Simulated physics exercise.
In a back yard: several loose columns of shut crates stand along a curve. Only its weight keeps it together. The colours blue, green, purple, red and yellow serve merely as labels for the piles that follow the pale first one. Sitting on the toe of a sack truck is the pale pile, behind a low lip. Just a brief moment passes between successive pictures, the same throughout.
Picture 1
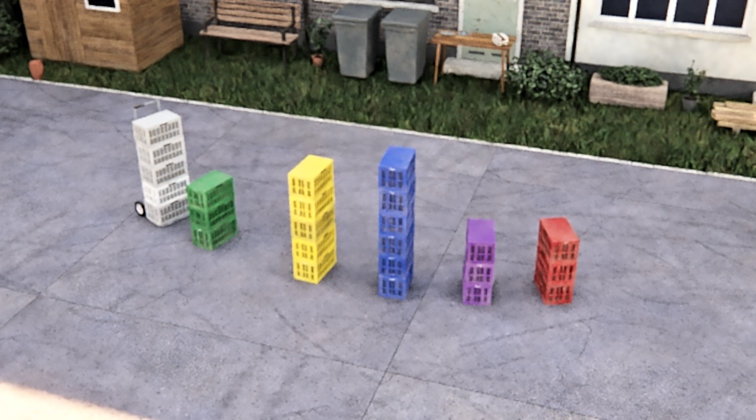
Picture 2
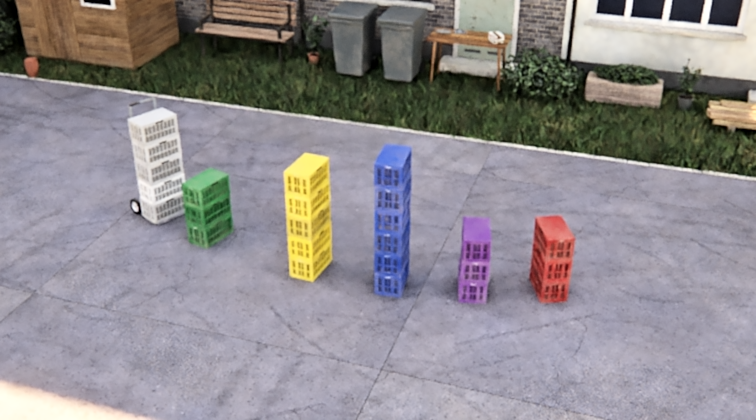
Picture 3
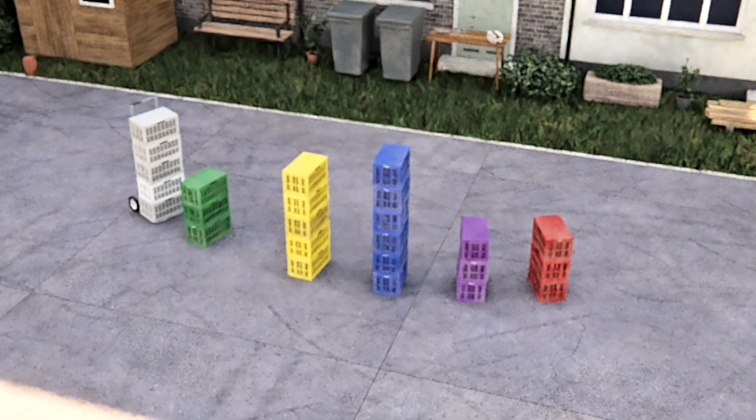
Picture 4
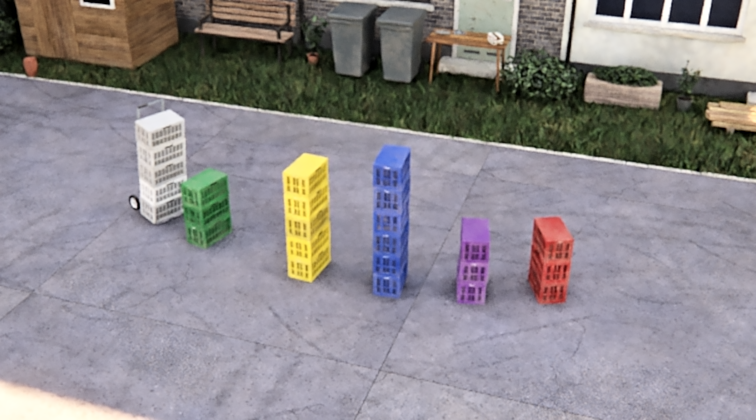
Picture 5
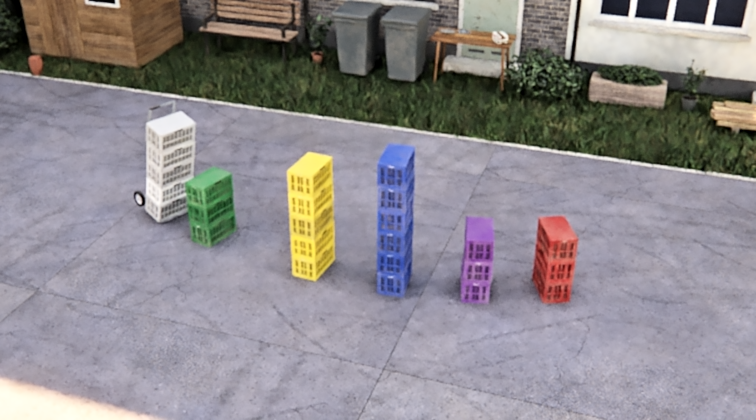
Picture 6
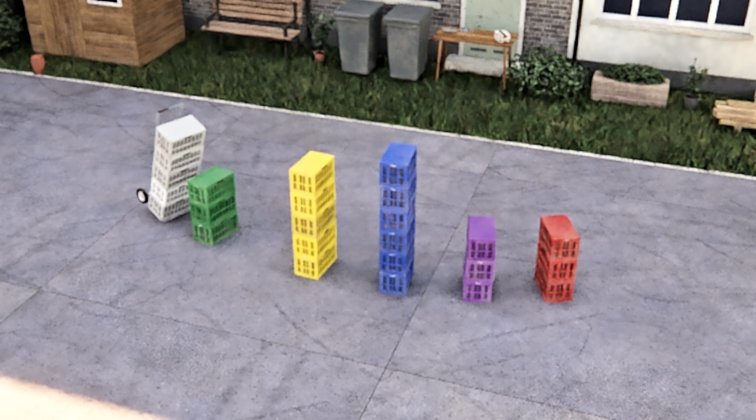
A hand truck carrying a tall white stack of crates stood upright on the paving, then gradually tilted to the right, while the green, yellow, blue, purple and red stacks beside it stayed put.
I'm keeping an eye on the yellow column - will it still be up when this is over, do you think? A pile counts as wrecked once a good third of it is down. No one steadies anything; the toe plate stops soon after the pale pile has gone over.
Yes, it stays up.
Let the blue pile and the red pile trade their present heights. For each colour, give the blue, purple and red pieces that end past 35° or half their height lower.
Final count down: Blue = 0; purple = 0; red = 0.
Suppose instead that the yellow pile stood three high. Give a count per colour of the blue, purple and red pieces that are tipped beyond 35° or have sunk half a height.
The counts are blue 0, purple 0 and red 0.
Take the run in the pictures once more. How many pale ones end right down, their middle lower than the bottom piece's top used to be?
4.
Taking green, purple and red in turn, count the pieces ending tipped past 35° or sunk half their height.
Colour by colour, that's green at 2, purple at 0, and red at 0.
Soon after the last picture, 5 of the pale pile down; none of the 5 yellow crates down (0 of 20 in all colours); top yellow crate unmoved; top green crate shifted a little.
A little later, 5 of the pale pile down; none of the 5 yellow crates down (2 of 20 in all colours); top yellow crate unmoved; top green crate leaning steeply, about its own height lower.
At rest, 5 of the pale pile down; none of the 5 yellow crates down (2 of 20 in all colours); top yellow crate unmoved; top green crate on its side. As the last picture would show them, middles, top yellow crate near (313, 174), top green crate near (276, 242).
